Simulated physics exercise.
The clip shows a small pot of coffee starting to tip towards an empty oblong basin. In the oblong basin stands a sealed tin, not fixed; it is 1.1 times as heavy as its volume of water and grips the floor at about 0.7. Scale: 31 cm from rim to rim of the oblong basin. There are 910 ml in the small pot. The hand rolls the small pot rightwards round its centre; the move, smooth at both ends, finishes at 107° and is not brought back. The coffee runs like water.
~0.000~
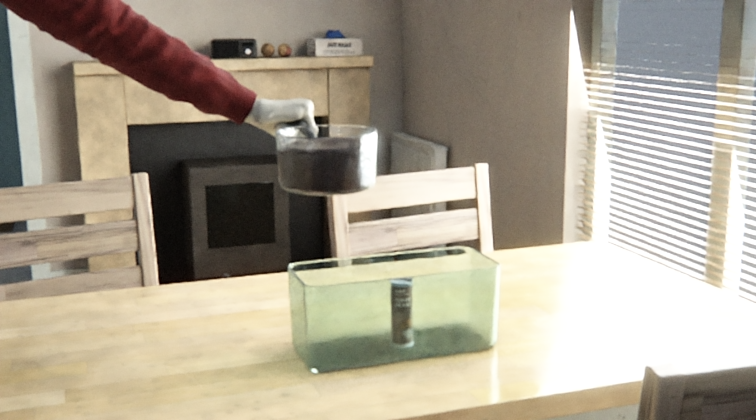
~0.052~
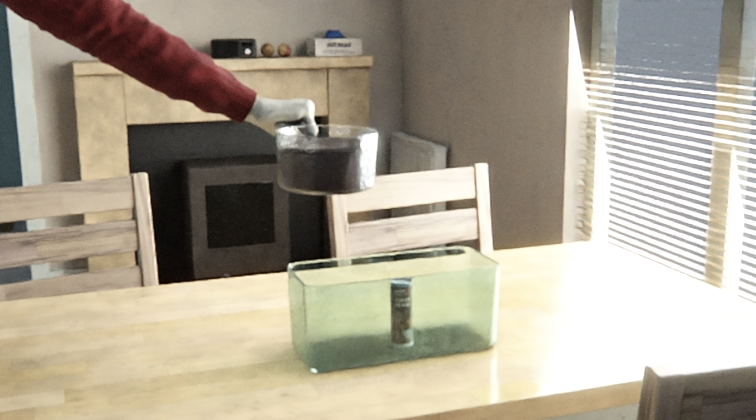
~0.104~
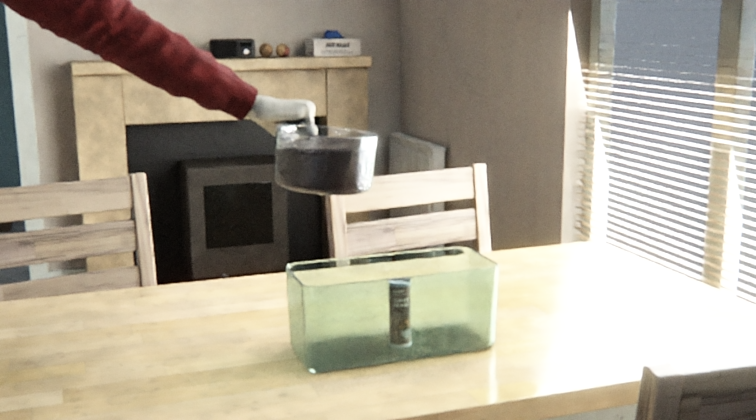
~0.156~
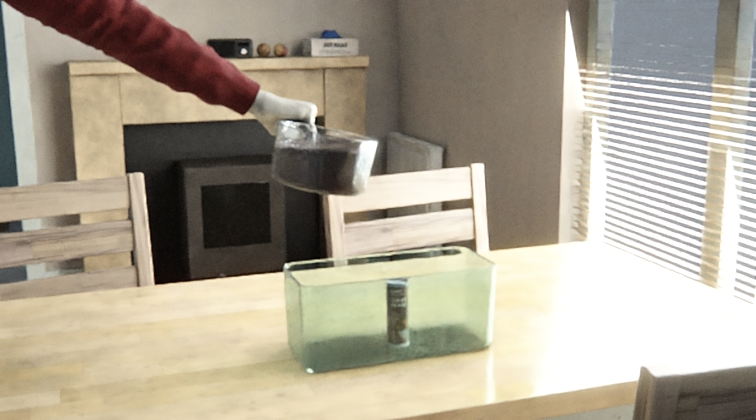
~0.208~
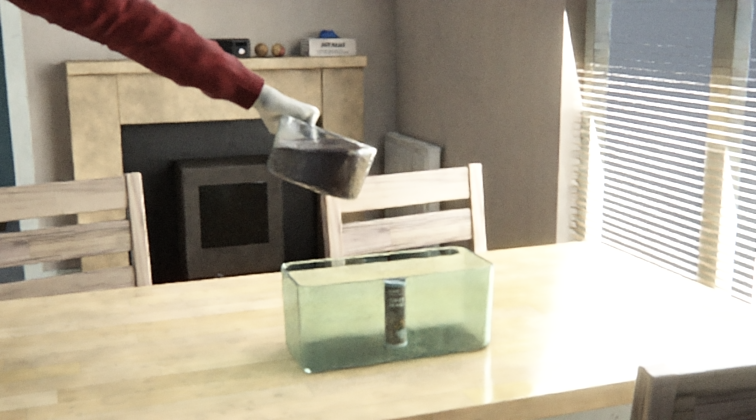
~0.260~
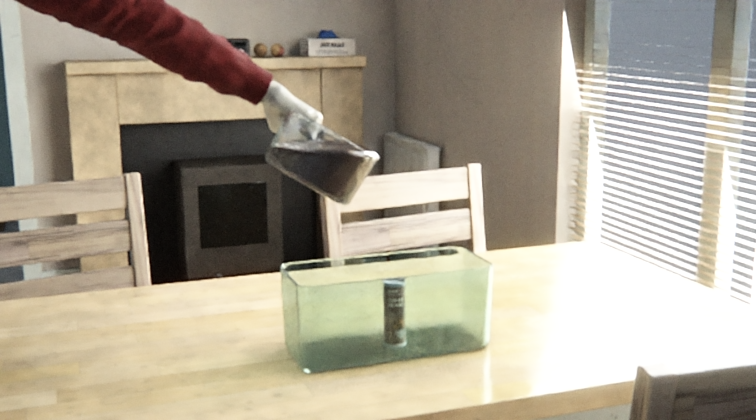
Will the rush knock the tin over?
The tin keeps standing.
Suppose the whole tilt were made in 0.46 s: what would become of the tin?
Then it remains upright.
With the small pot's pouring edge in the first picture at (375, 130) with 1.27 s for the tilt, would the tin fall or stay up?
Then it remains upright.
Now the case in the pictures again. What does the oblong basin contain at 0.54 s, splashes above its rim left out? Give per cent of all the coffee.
About 20 per cent.
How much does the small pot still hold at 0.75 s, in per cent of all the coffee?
About 6 per cent.
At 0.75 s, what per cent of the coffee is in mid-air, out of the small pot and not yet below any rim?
Some 10 per cent.
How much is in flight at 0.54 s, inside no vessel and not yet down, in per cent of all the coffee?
Some 46 per cent.
After 0.54 s the tilt is 94° and 32 per cent is still to pour; the tin stands where it began.
After 0.75 s the tilt is 107° and 6 per cent is still to pour; the tin stands where it began.
After 0.96 s the tilt is 107° and 0 per cent is still to pour; the tin stands where it began.
After 1.20 s the tilt is 107° and 0 per cent is still to pour; the tin stands where it began.
In the end the tin stands where it began.
